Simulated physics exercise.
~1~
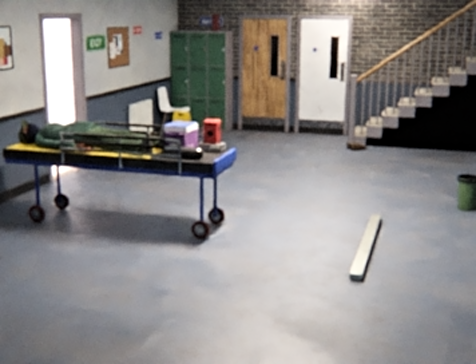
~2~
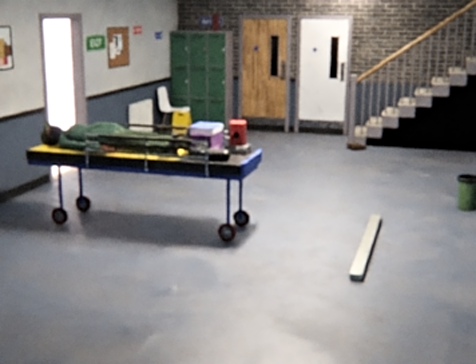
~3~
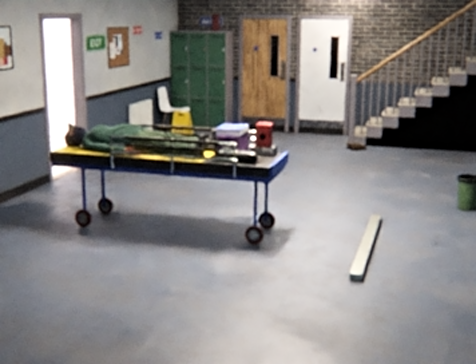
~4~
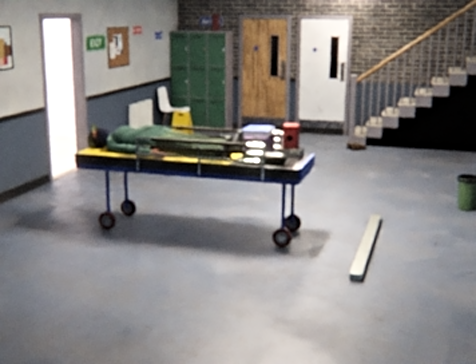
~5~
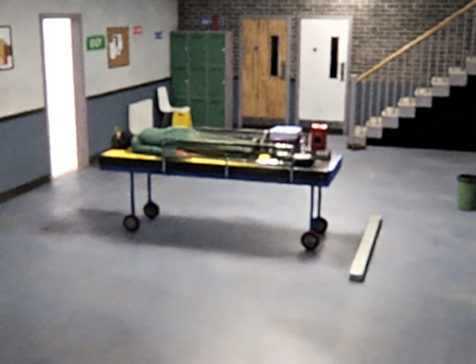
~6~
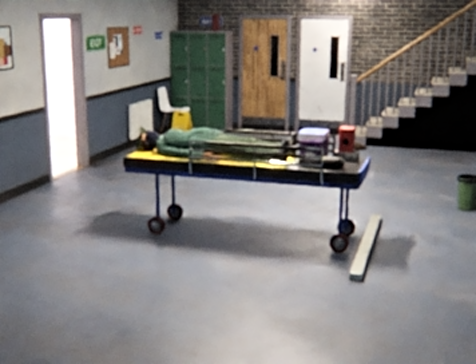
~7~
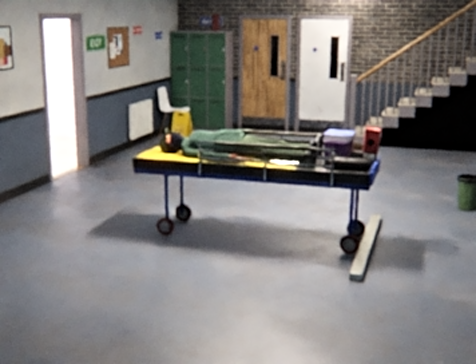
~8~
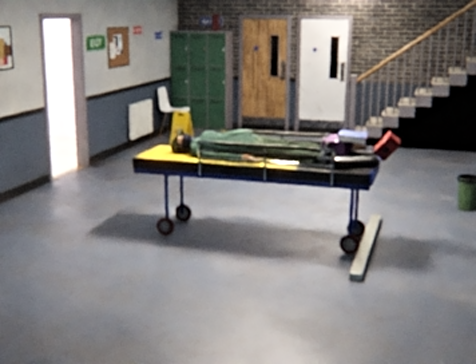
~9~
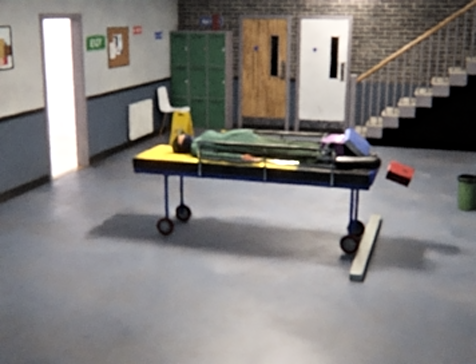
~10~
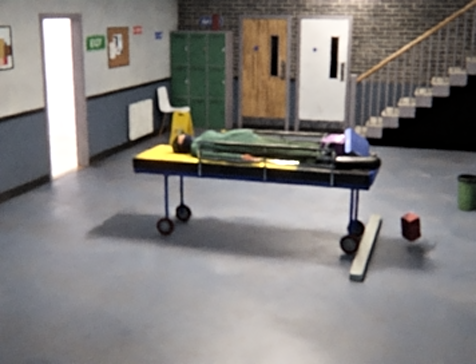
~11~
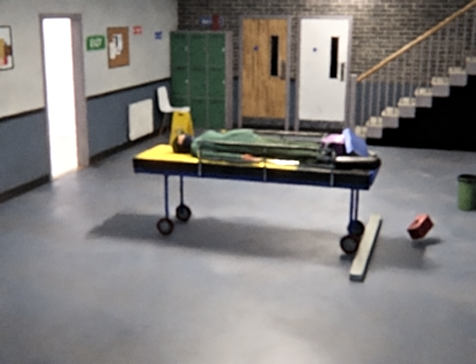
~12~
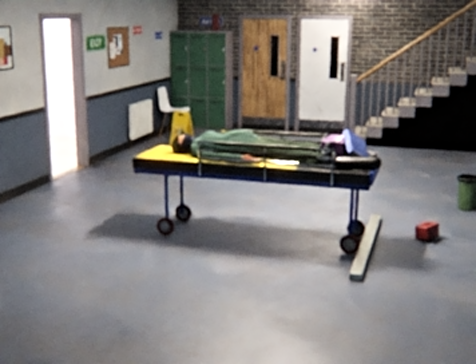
A person under a green cover lies on a yellow-topped blue trolley, seen from a fixed, slightly raised viewpoint in a hall with green lockers, two doors and a staircase. Purple, red, blue and dark items sit at the trolley's right end. The trolley rolls right from near the bright doorway and stops abruptly against a pale sill on the floor. The red item tips over the end, tumbles down and comes to rest on the floor beyond the sill. The blue folder tilts but stays aboard with the purple bag, dark bottle and person, who slides slightly.
